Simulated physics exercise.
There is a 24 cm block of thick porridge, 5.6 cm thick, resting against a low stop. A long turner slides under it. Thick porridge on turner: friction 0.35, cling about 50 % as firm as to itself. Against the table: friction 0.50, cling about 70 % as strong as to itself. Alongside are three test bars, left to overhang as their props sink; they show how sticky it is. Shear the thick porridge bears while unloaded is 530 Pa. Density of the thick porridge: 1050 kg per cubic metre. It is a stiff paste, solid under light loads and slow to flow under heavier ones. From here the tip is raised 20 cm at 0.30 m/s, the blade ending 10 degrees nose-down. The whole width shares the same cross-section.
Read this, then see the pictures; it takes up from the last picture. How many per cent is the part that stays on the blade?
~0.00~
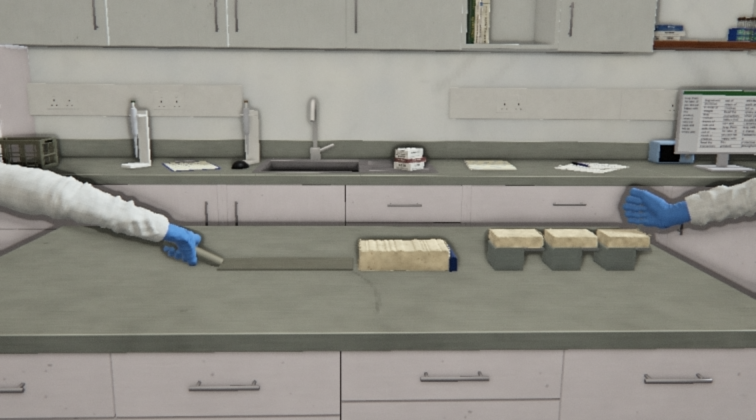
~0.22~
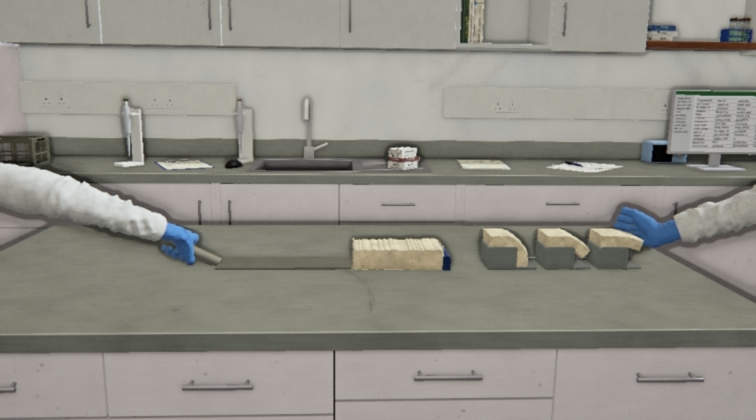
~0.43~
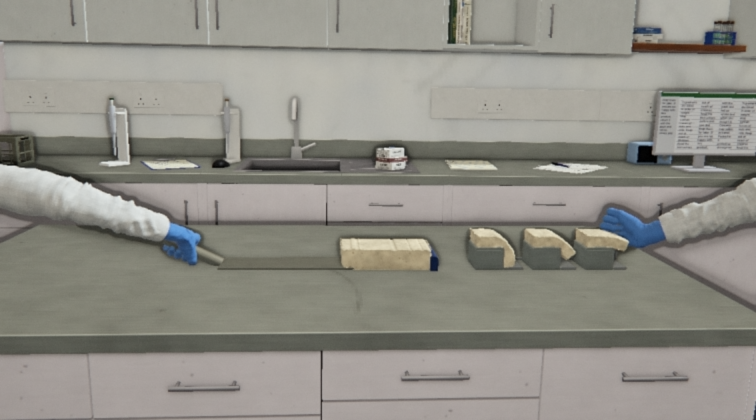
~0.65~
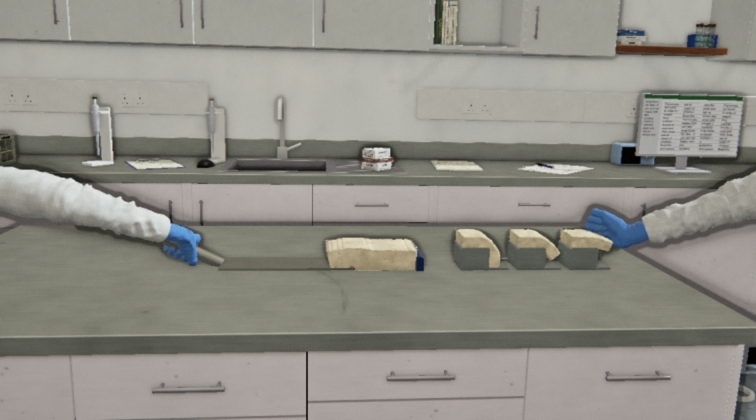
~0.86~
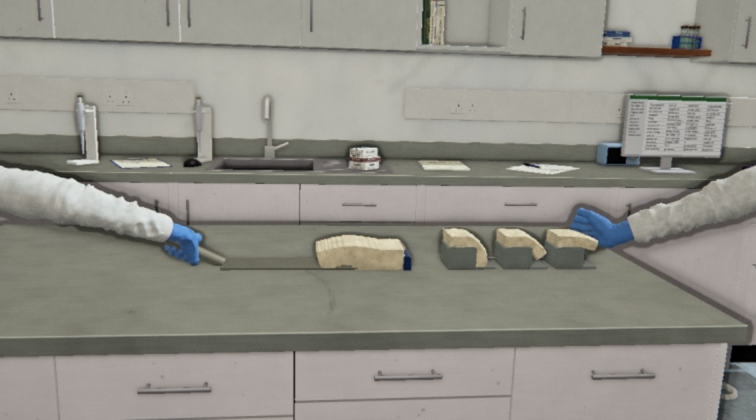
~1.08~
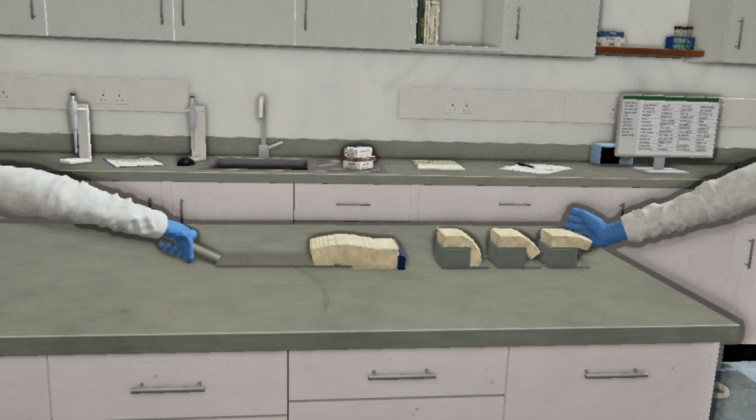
I would say roughly 48 per cent.
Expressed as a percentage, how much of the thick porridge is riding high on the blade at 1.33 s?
Some 5 in a hundred.
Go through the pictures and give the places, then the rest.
Handle end of the blade at (217, 270), not yet moved; highest point of the thick porridge at (439, 250); the tips have sunk 0, 0, 0 (left to right), in the first frame.
Handle end of the blade at (215, 269), moved 1.2 cm; highest point of the thick porridge at (433, 249); the tips have sunk 6.0 cm, 3.2 cm, 1.1 cm (left to right), in the second frame.
Handle end of the blade at (218, 269), moved 5.3 cm; highest point of the thick porridge at (361, 249); the tips have sunk 6.0 cm, 3.6 cm, 1.2 cm (left to right), in the third frame.
Handle end of the blade at (219, 270), moved 9.3 cm; highest point of the thick porridge at (353, 247); the tips have sunk 6.0 cm, 3.6 cm, 1.2 cm (left to right), in the fourth frame.
Handle end of the blade at (221, 270), moved 13 cm; highest point of the thick porridge at (354, 246); the tips have sunk 6.0 cm, 3.6 cm, 1.2 cm (left to right), in the fifth frame.
Handle end of the blade at (216, 267), moved 14 cm; highest point of the thick porridge at (345, 244); the tips have sunk 6.0 cm, 3.6 cm, 1.2 cm (left to right), in the sixth frame.
By 1.33 s, the tip is 7.8 cm up.
By 1.62 s, the tip is 16 cm up.
By 1.91 s, the tip is 20 cm up and 48 % is riding high on the blade.
By 2.21 s, the tip is 20 cm up and 48 % is riding high on the blade.
By 2.31 s, at the end, the tip is 20 cm up and 48 % is riding high on the blade.
